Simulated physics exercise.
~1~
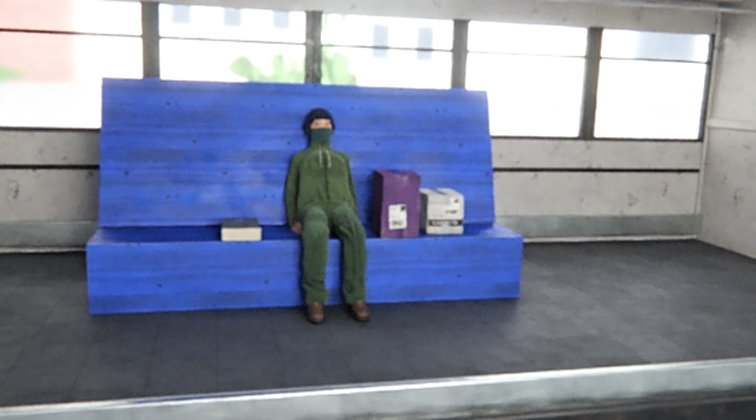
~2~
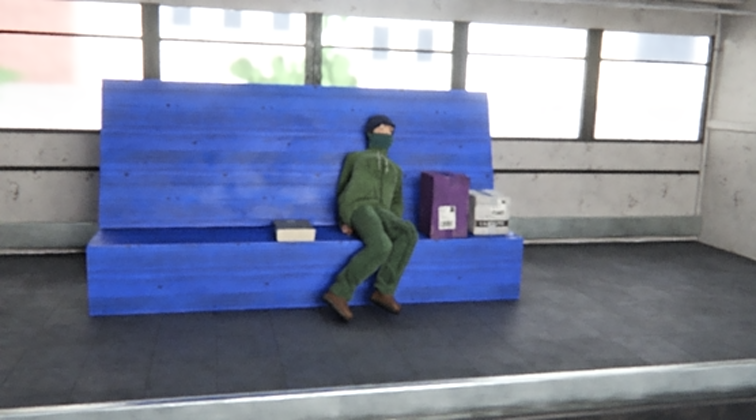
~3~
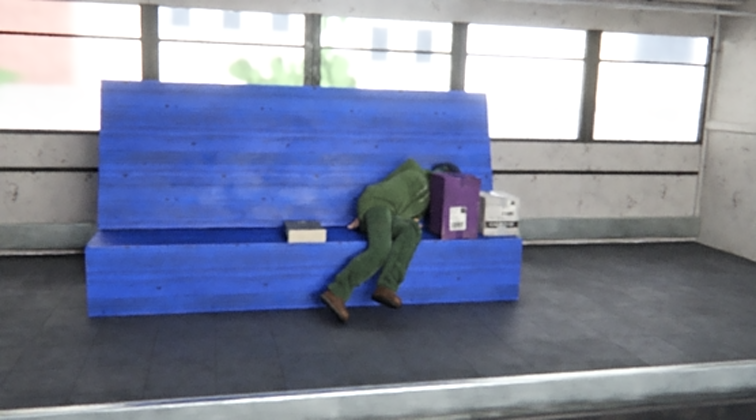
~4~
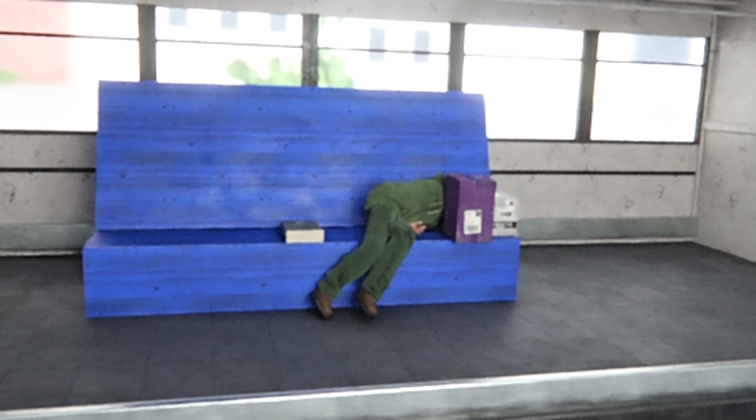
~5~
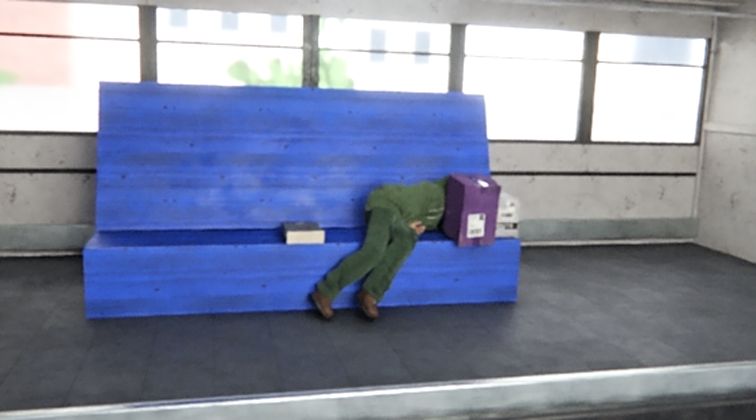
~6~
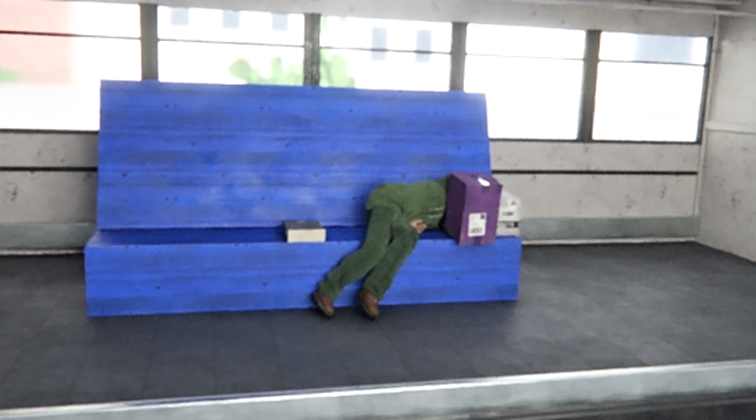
On a blue bench in a train car, a sleeping passenger in green slid right along with the loose things on the seat, then toppled over against the purple pack, which ended up leaning beside the white holdall, with everything still on the bench.
